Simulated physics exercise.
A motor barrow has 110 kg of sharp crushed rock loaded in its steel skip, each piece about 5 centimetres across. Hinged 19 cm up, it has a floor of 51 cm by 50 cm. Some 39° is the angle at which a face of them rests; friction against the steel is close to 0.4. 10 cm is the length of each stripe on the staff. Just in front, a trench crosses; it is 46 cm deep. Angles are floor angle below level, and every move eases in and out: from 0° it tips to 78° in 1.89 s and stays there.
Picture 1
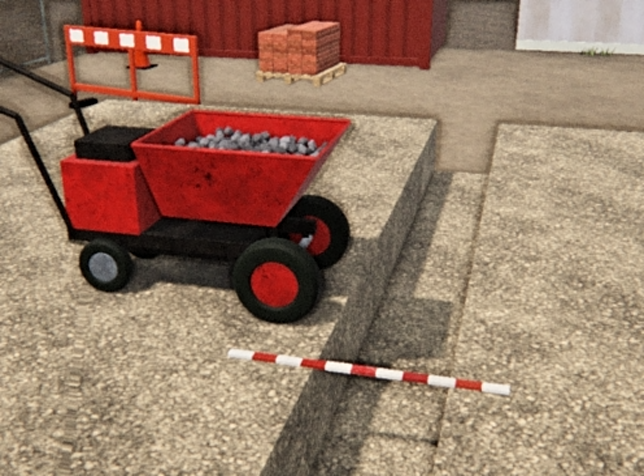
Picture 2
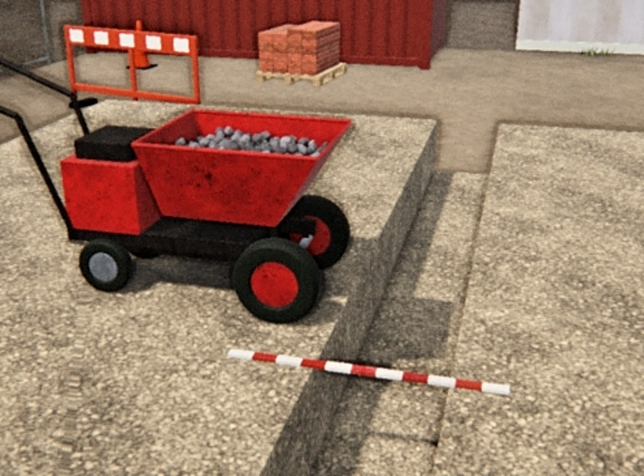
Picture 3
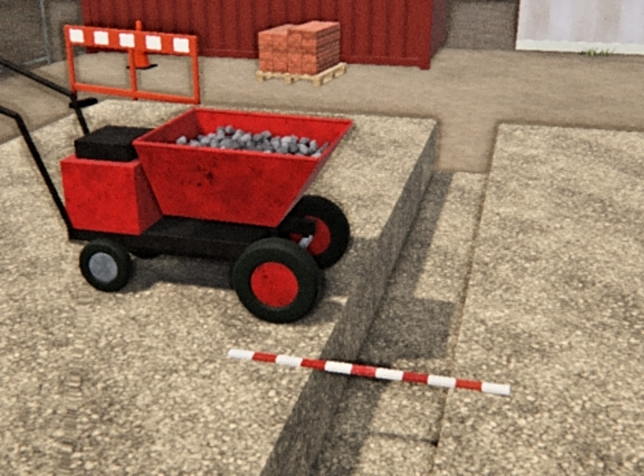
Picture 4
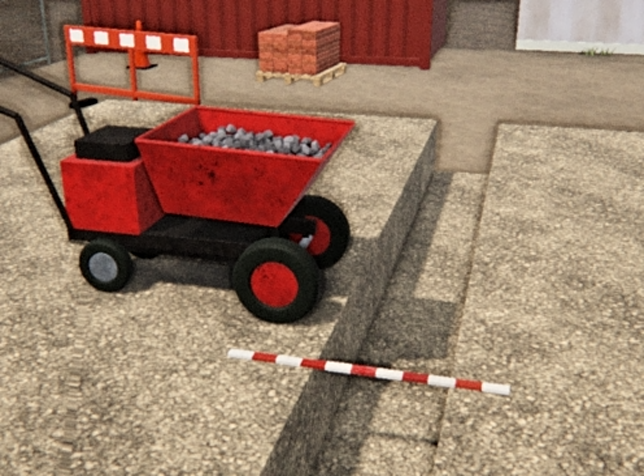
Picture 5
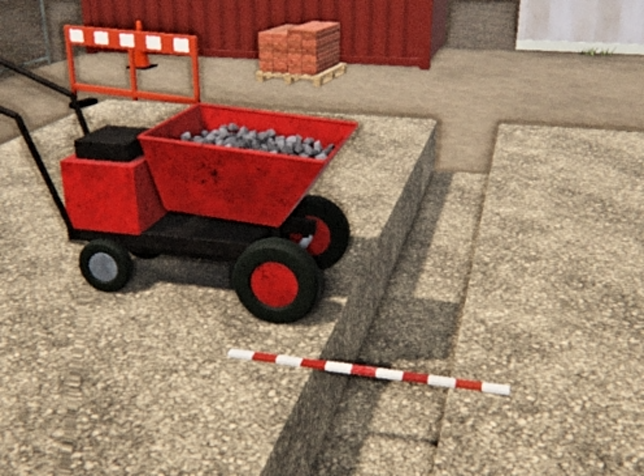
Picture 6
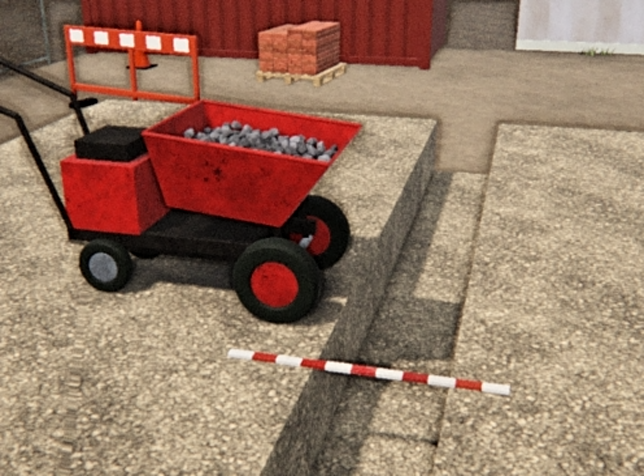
At the start, a red motor barrow loaded with grey crushed rock stands still beside a trench, a red-and-white striped pole lying across the gap. Then its skip begins to tilt slightly, the front lip edging right while the wheels stay put and the stones remain inside.
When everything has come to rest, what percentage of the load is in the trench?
About 78 per cent.
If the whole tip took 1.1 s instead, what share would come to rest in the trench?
In that case some 75 per cent.
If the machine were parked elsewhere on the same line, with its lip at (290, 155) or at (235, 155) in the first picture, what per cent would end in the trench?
I'd expect some 90 per cent, then some 90.
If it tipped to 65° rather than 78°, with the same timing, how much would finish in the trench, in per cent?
Roughly 20 per cent would end in the trench.
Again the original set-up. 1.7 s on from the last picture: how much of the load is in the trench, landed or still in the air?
About 20%.
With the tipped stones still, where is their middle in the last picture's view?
Their middle lands near (434, 382).
Then, 1.1 s after the last picture the floor is at 66°, 100 % in the skip; the foremost stones are at (419, 256).
Then, 1.7 s after the last picture the floor is at 78°, 72 % in the skip, 22 % in the trench, 7 % past the trench; the foremost stones are at (524, 311).
Then, 2.0 s after the last picture the floor is at 78°, 47 % in the skip, 40 % in the trench, 13 % past the trench; the foremost stones are at (556, 344).
Then, 4.0 s after the last picture the floor is at 78°, 9 % in the skip, 78 % in the trench, 13 % past the trench; the foremost stones are at (559, 345).
